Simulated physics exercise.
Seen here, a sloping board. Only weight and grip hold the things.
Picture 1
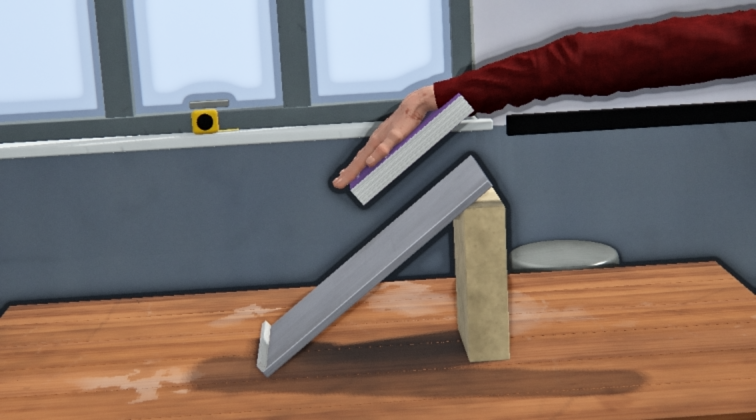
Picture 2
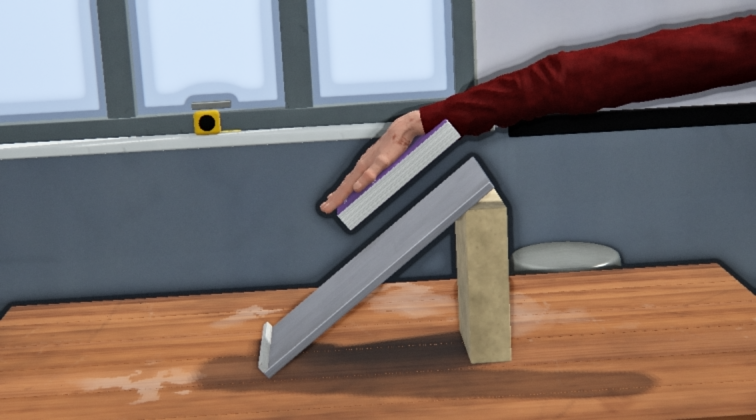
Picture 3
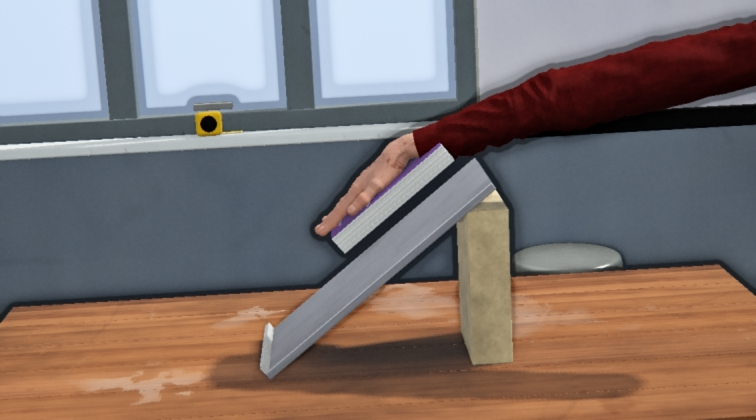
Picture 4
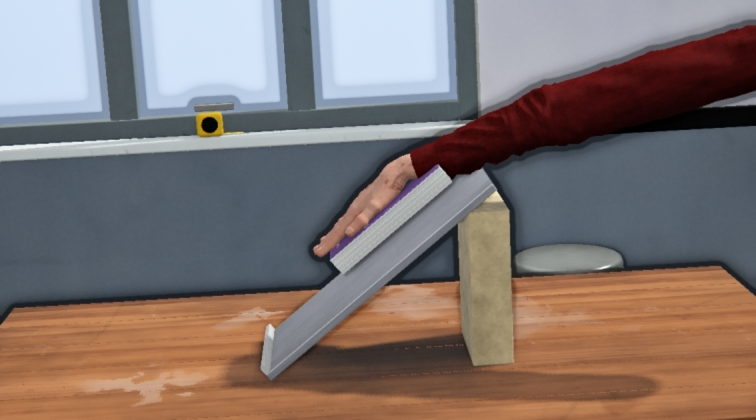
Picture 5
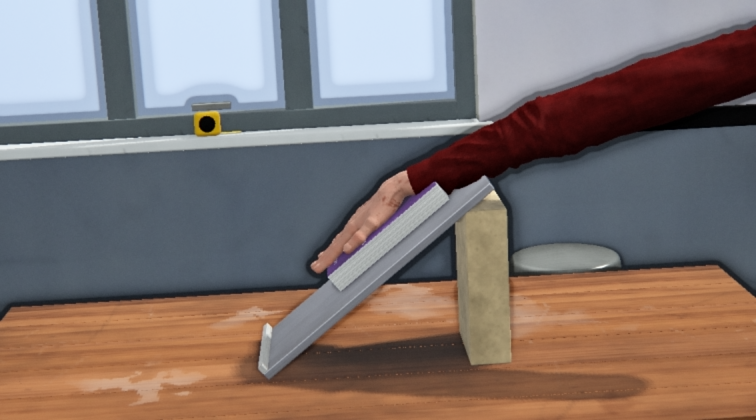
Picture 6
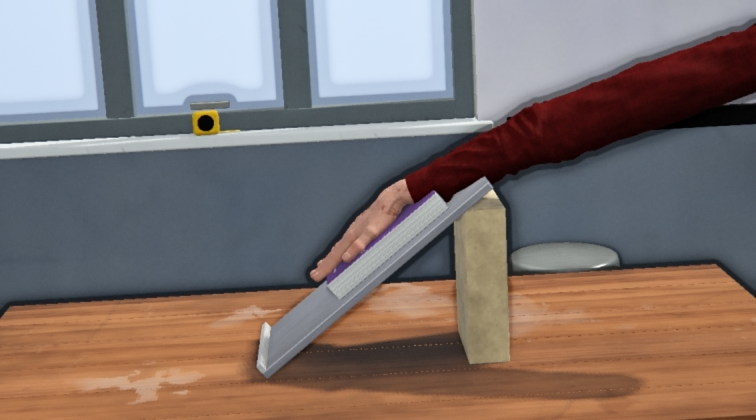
The footage shows a hand in a red sleeve lowering a purple book with pale page edges toward a sloping board propped on a block, then setting it on the board's surface and keeping hold of it.
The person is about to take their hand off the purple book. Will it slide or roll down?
As it turns out, it goes downhill.
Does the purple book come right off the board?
It stops on the board.
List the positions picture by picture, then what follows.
Still above its spot; purple book (409, 143), in the first frame.
Still above its spot; purple book (396, 168), in the second frame.
Still above its spot; purple book (390, 190), in the third frame.
Still above its spot; purple book (389, 211), in the fourth frame.
Still above its spot; purple book (386, 228), in the fifth frame.
Set down, still held; purple book (385, 236), in the sixth frame.
Then, 0.30 s past the last view, purple book displaced a little near (353, 263).
Then, 0.40 s past the last view, purple book displaced about its own width near (313, 297).
Finally, moved from the start, purple book. Final places as the last picture's camera would see them, purple book near (314, 297). The purple book slides or rolls down.
